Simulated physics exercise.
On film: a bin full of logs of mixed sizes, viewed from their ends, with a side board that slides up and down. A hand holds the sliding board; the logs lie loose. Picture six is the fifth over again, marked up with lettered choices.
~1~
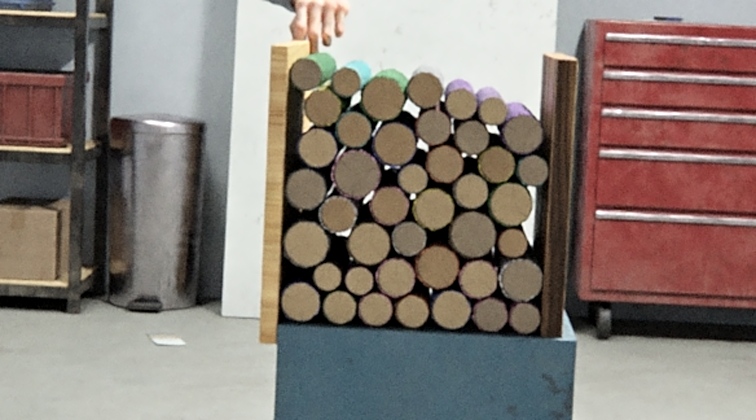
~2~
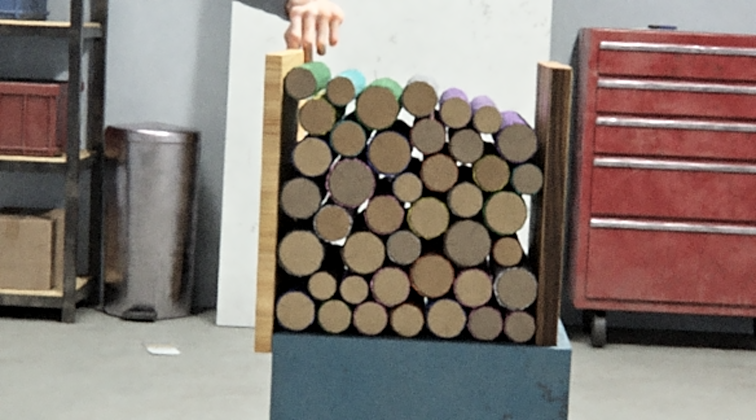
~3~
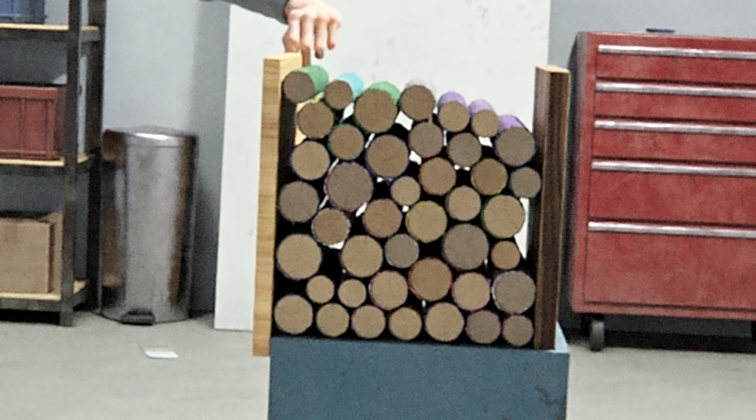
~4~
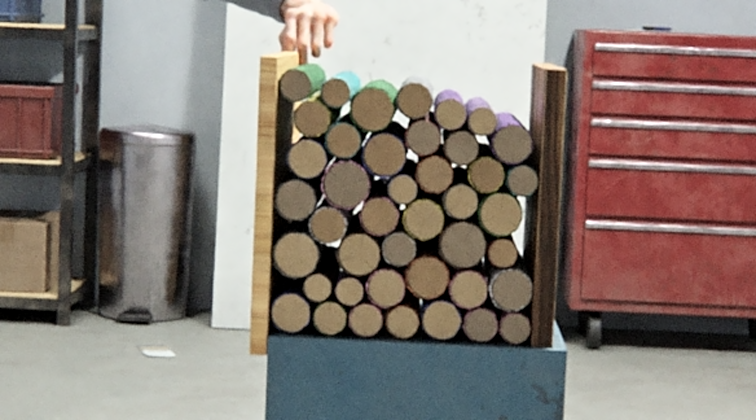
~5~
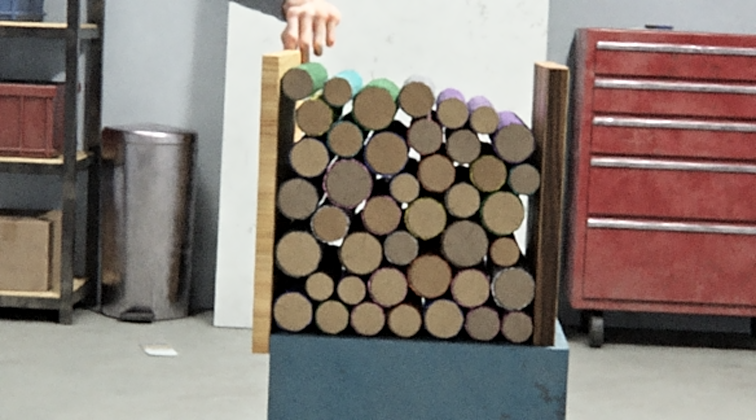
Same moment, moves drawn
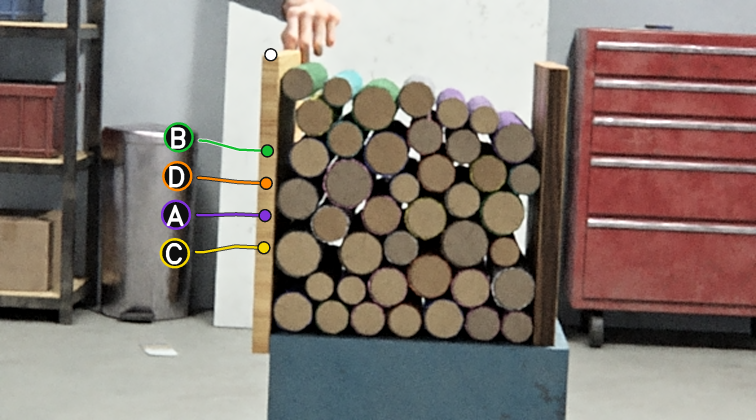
In this clip, a hand rests on top of the wooden board at the left side of a bin filled with round logs seen end-on. The view shifts slightly, while the hand, board and logs show no clear movement of their own.
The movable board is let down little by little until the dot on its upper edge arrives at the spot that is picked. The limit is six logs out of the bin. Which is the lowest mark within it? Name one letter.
Mark A is as low as it can go.
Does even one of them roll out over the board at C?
At C: Yes.
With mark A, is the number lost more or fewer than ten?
It loses fewer than ten.
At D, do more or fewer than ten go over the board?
At D, fewer than ten.
On the marked copy, A at (265, 215); B at (268, 151); C at (264, 248); D at (266, 183); the white dot at (271, 55).
Following A. Soon after the start, top of the board (277, 132).
Later, top of the board (274, 215).
In the end, top of the board (274, 215), four out over the board.
As for the rest, B none out over the board; C more than six out over the board; D one out over the board.
